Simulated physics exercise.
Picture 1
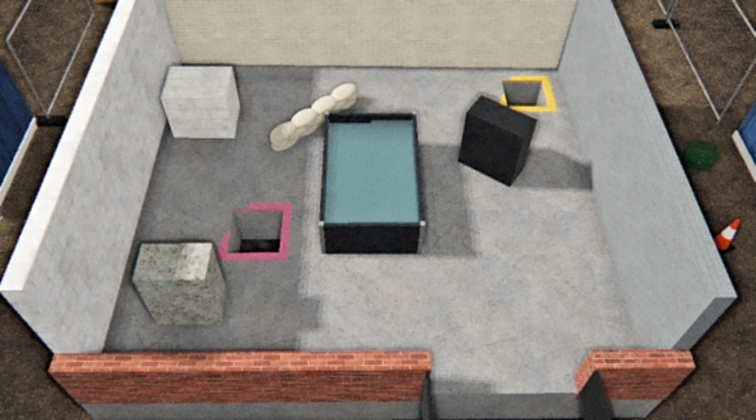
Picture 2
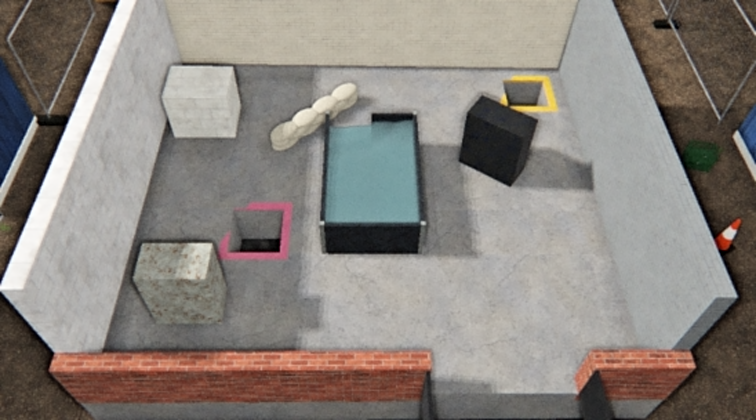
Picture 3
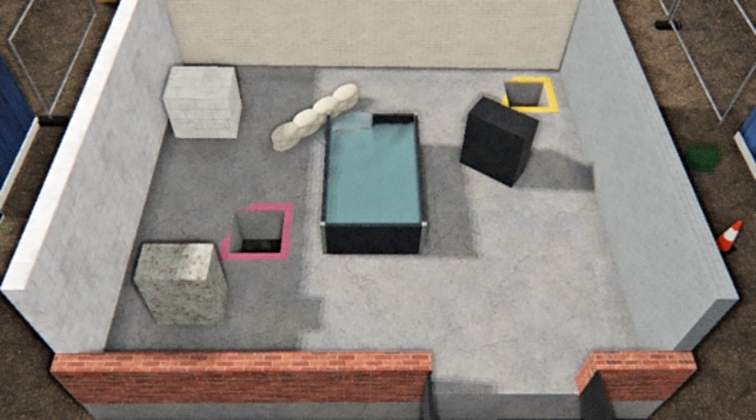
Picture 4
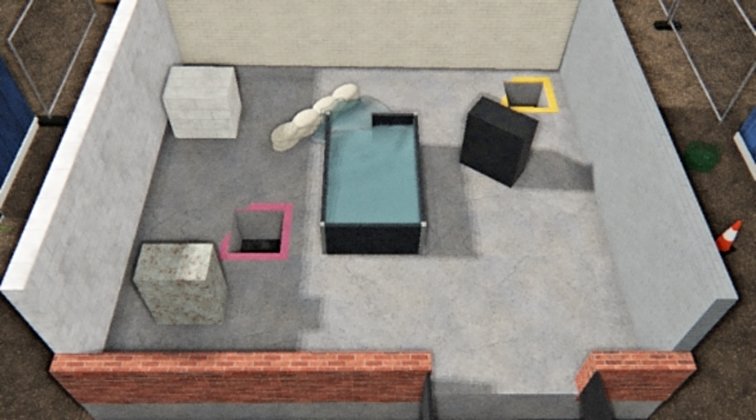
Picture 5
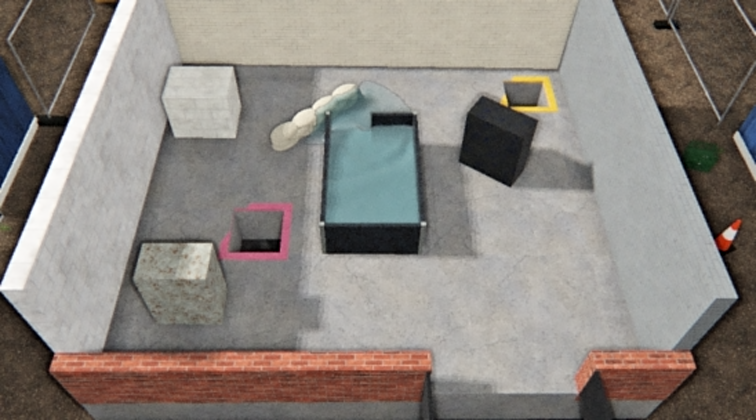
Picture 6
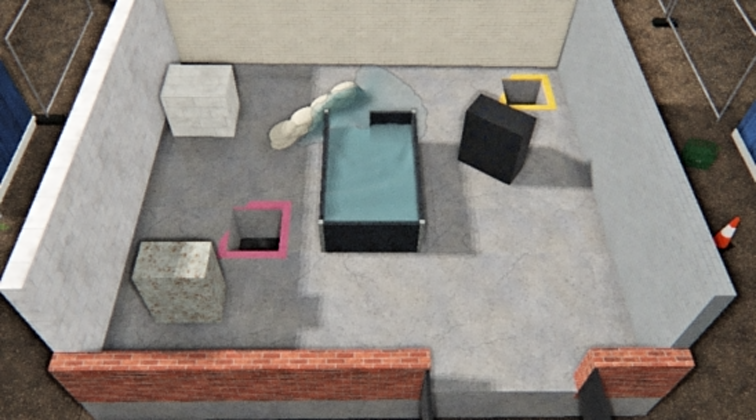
Water spills from a gap in the far side of a dark-walled tank standing mid-slab on a walled construction site, seen from high overhead by a still camera. Around it sit a pale block, a speckled grey block, a black block, a row of cream sacks, and pink- and yellow-edged pits. The far panel opens, the surface ripples, and a thin sheet spreads backward past the sacks, fanning outward.
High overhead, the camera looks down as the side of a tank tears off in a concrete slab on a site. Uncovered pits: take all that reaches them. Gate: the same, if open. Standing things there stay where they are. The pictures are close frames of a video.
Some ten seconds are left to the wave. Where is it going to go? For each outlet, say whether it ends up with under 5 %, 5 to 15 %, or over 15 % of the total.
As I see it, the gate lands in the bottom band - below five per cent; the yellow pit lands in the top band - past fifteen per cent; the pink pit lands in the middle band - five to fifteen per cent.
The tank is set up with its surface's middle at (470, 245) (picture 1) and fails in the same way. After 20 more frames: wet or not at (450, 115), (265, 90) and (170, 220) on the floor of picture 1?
Looking at all three, I'd call them swamped, swamped, bone dry.
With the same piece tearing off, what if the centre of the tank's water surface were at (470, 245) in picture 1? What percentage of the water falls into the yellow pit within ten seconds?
So the yellow pit gets 20 in a hundred.
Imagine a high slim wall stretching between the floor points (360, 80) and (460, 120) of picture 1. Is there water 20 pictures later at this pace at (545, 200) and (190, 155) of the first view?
First spot not reached; second spot not reached.
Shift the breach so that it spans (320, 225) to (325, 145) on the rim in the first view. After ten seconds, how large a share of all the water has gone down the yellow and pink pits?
Lab note - share by pit: Yellow 0 %, pink 55 %.
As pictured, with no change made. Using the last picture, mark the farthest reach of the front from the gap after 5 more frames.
Around (469, 68).
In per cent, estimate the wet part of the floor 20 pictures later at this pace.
Close to 30 %.
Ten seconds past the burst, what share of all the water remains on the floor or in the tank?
Roughly 54 out of every hundred parts.
A moment on, water covers 15 % of the floor; the gate 0 %, the yellow pit 0 %, the pink pit 0 %.
Next, water covers 20 % of the floor; the gate 0 %, the yellow pit 2 %, the pink pit 1 %.
Then, water covers 30 % of the floor; the gate 0 %, the yellow pit 12 %, the pink pit 3 %.
Later, water covers 50 % of the floor; the gate 0 %, the yellow pit 26 %, the pink pit 5 %.
In the end, water covers 55 % of the floor; the gate 1 %, the yellow pit 37 %, the pink pit 8 %.
